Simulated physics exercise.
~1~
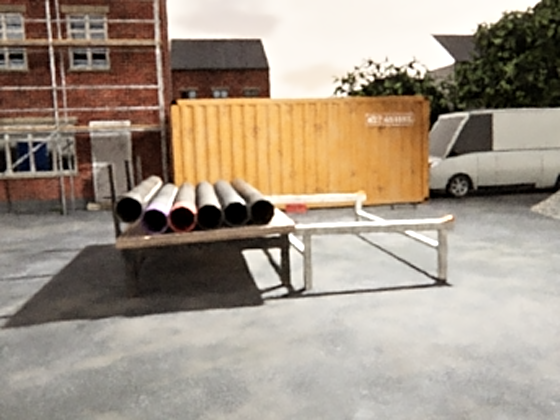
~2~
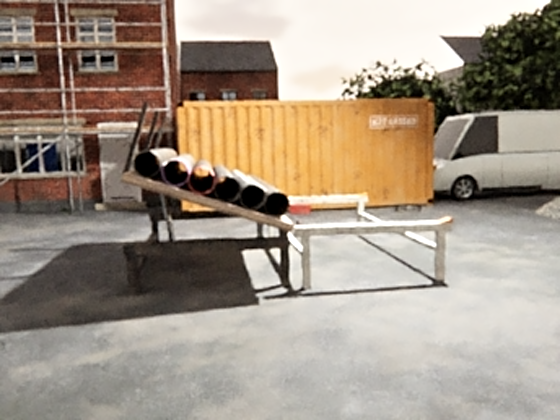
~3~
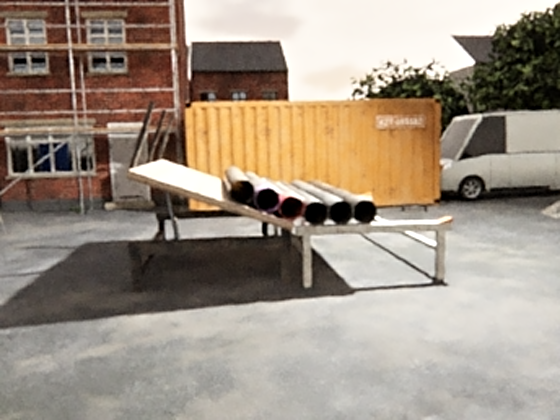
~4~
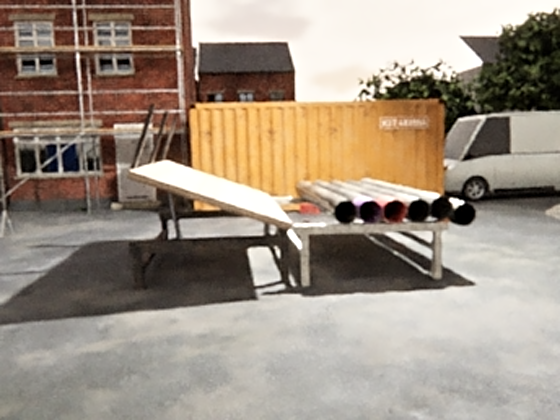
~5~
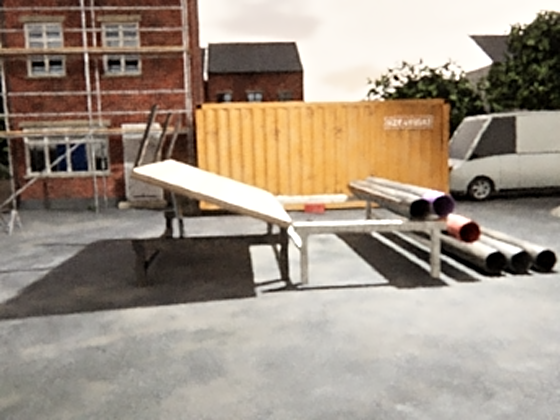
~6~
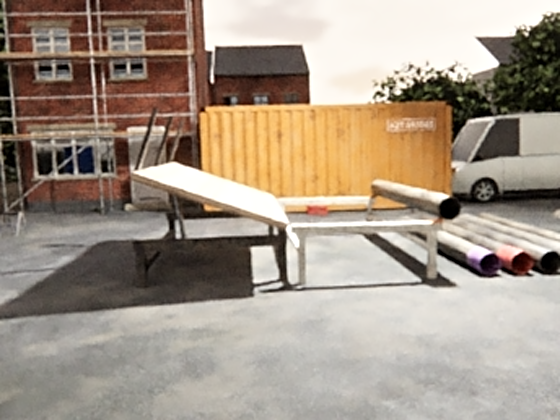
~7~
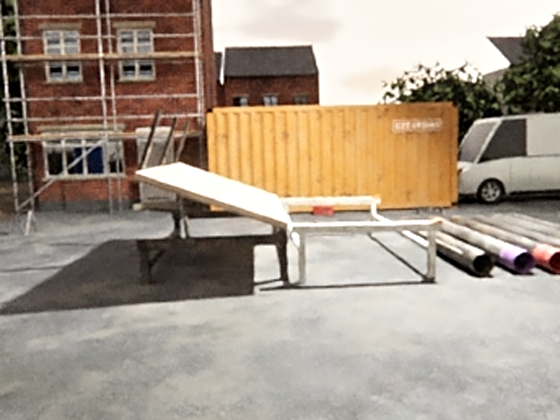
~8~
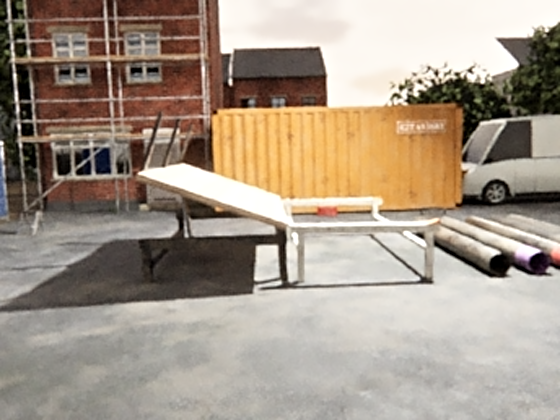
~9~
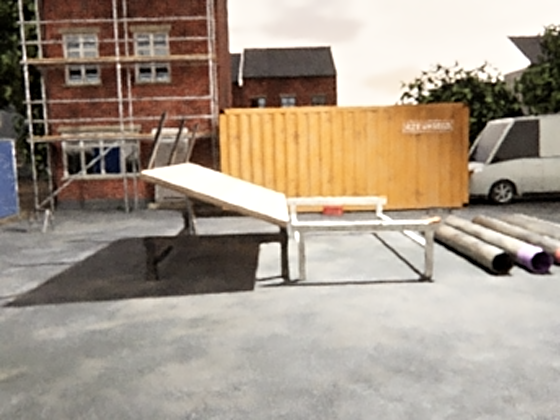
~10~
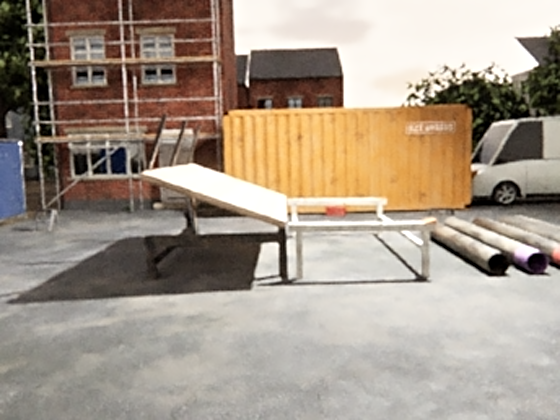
Six steel pipes rolling right down a tilting deck, crossing a low rack and dropping off its end to rest on the ground.
